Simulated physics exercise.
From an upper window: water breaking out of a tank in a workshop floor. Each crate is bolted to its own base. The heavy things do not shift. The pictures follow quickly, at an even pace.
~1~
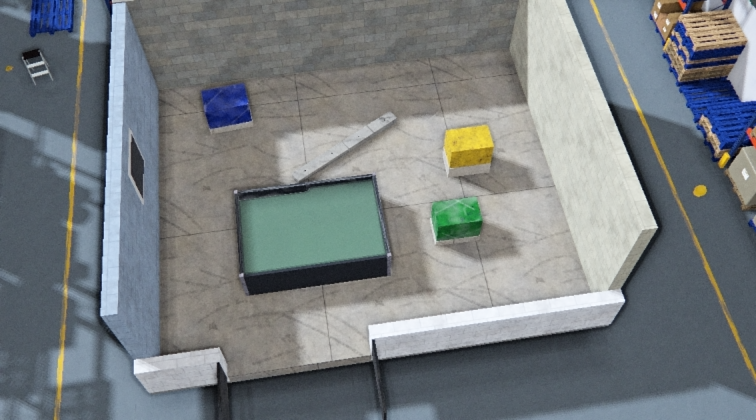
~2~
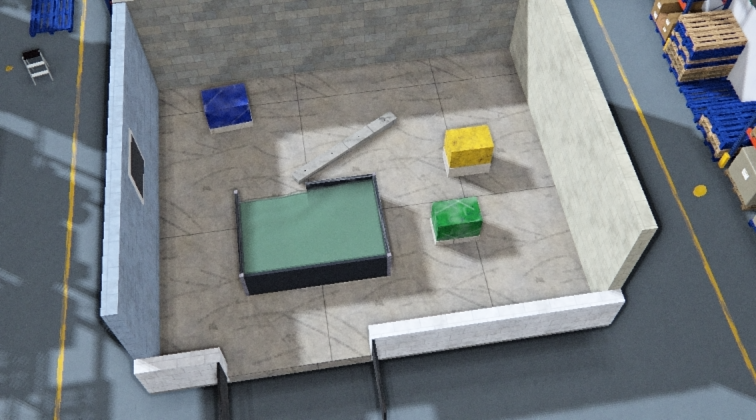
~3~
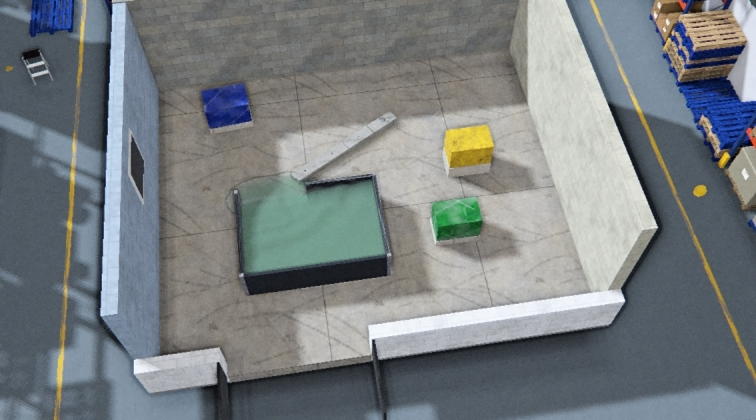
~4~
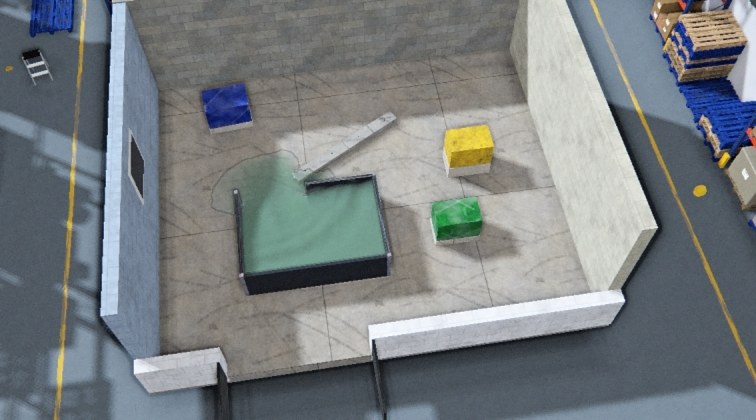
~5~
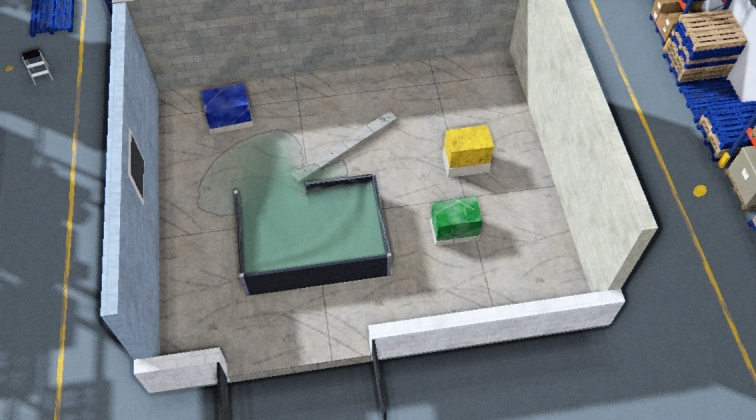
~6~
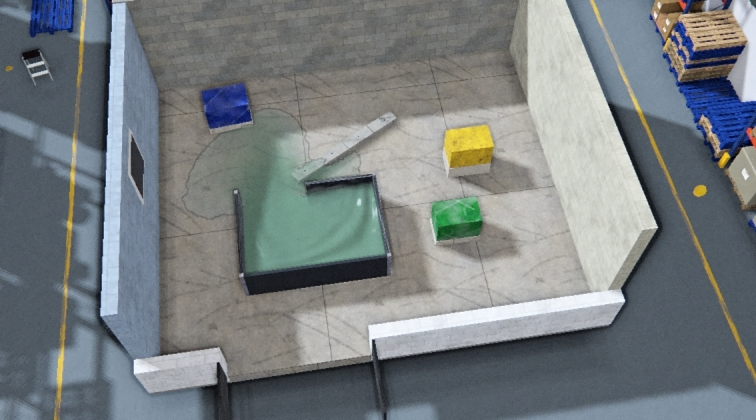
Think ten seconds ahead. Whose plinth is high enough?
One by one: The yellow crate escapes dry; the blue crate is wetted; the green crate escapes dry.
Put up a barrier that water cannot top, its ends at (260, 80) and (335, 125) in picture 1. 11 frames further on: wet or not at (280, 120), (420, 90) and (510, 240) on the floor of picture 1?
One after the other: Under water, not flooded, free of water.
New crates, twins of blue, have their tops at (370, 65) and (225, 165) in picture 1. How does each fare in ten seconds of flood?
In that order: Is wetted, takes water.
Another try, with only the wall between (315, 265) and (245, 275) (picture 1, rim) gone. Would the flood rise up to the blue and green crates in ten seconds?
My reading: The blue one is spared, the green one keeps dry.
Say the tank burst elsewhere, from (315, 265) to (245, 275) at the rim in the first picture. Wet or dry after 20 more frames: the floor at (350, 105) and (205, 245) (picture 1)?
In that order: Dry, wet.
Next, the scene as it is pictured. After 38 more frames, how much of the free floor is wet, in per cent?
Some 65 per cent.
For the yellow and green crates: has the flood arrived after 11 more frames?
Yellow water there, green still dry.
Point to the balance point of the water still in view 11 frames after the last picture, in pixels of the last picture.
At about (281, 191).
A moment on, water covers 25 % of the floor; the yellow crate not reached, the blue crate water round its plinth, the green crate not reached.
Next, water covers 30 % of the floor; the yellow crate water round its plinth, the blue crate water round its plinth, the green crate not reached.
Then, water covers 45 % of the floor; the yellow crate water round its plinth, the blue crate water round its plinth, the green crate water round its plinth.
Later, water covers 65 % of the floor; the yellow crate water round its plinth, the blue crate water round its plinth, the green crate water round its plinth.
In the end, water covers 90 % of the floor; the yellow crate stayed above the water, the blue crate was topped, the green crate stayed above the water.
